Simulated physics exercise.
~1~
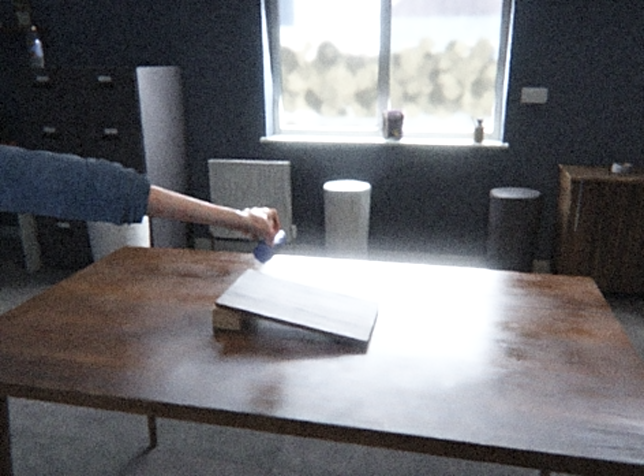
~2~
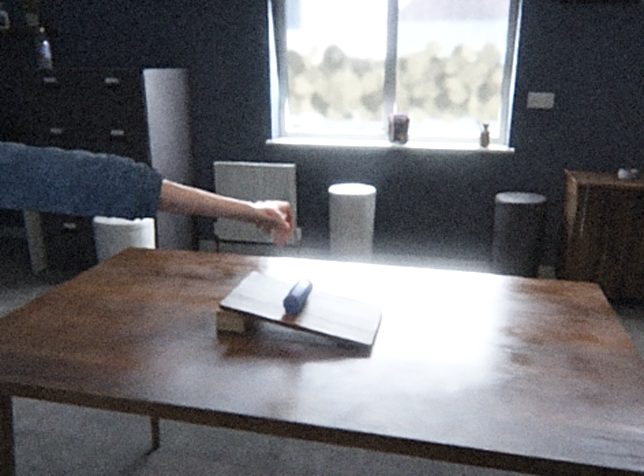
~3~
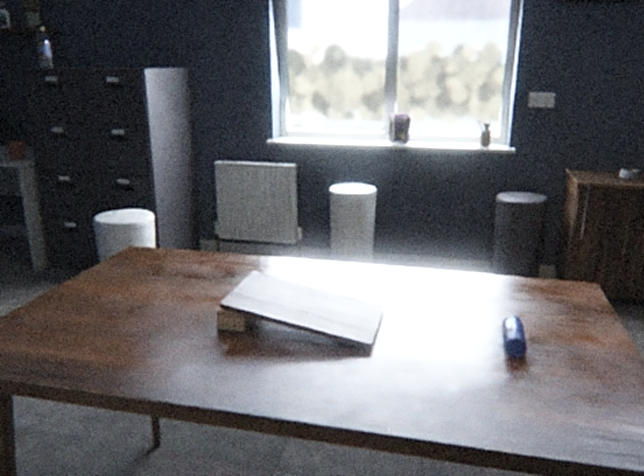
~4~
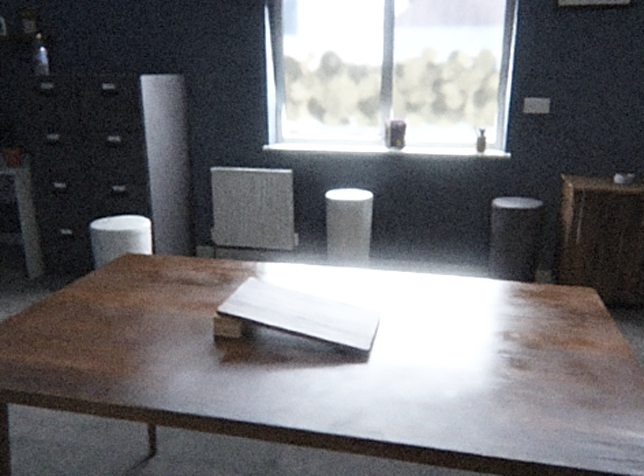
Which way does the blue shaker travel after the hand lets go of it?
The blue shaker moves to the right, going down the board and on across the table.
